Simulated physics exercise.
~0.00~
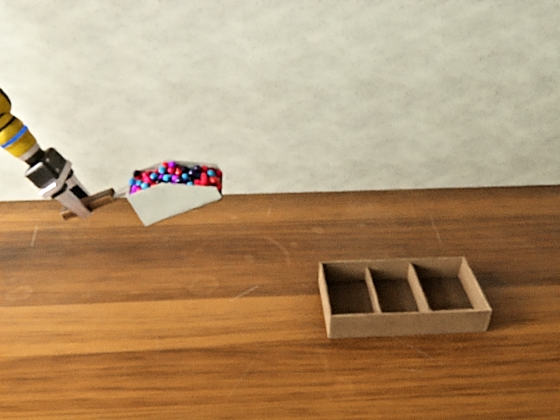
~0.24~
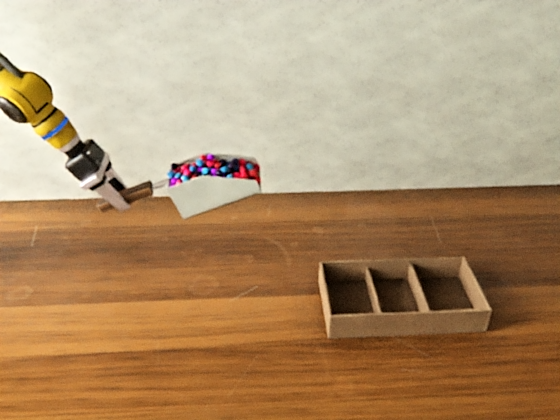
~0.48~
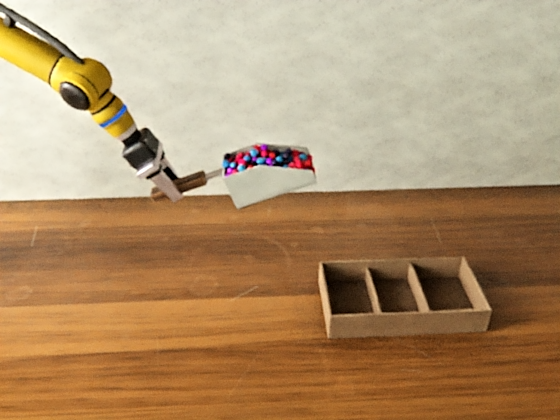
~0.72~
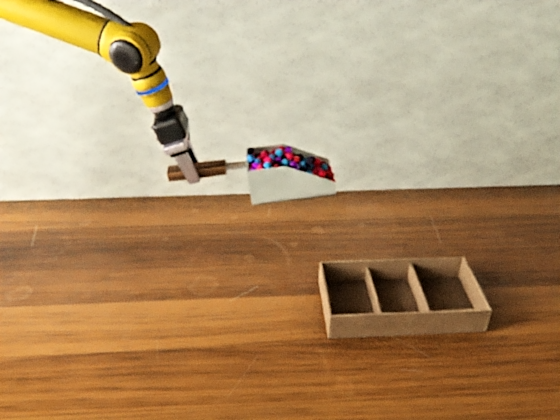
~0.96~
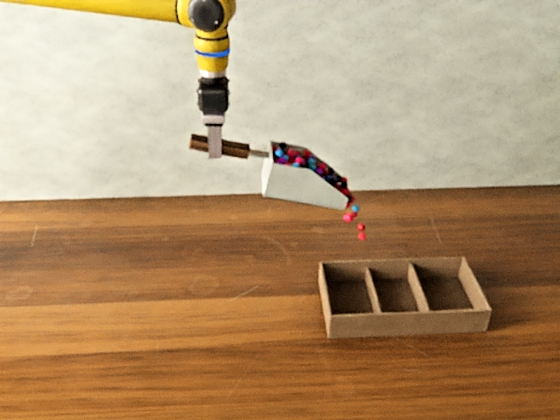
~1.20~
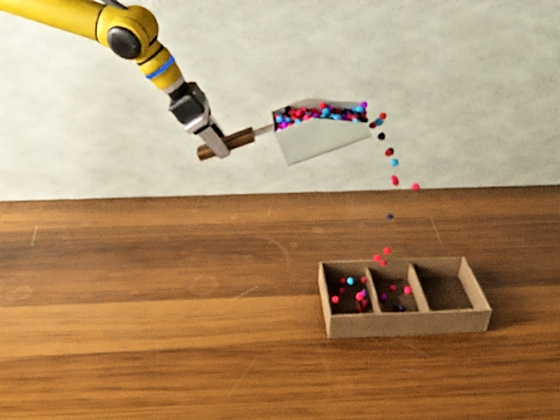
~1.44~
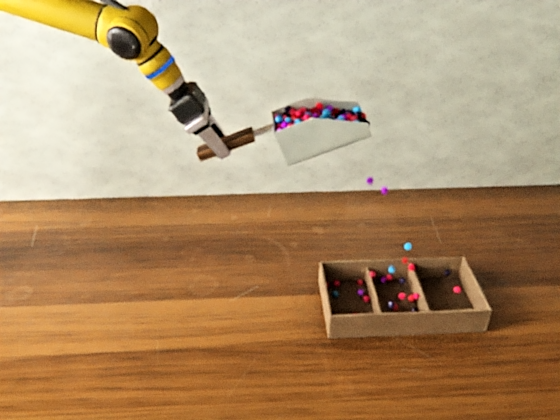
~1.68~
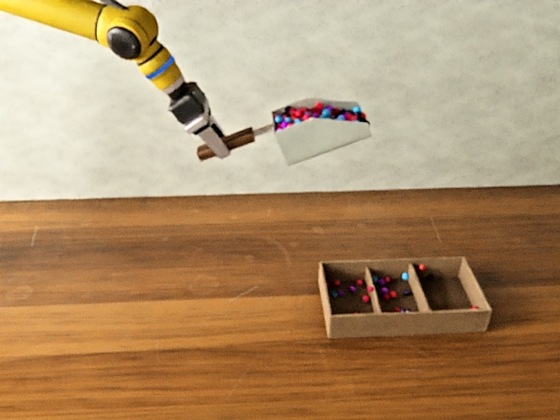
A robot arm carries a scoop of colourful sweets right and tips a few into a divided box.
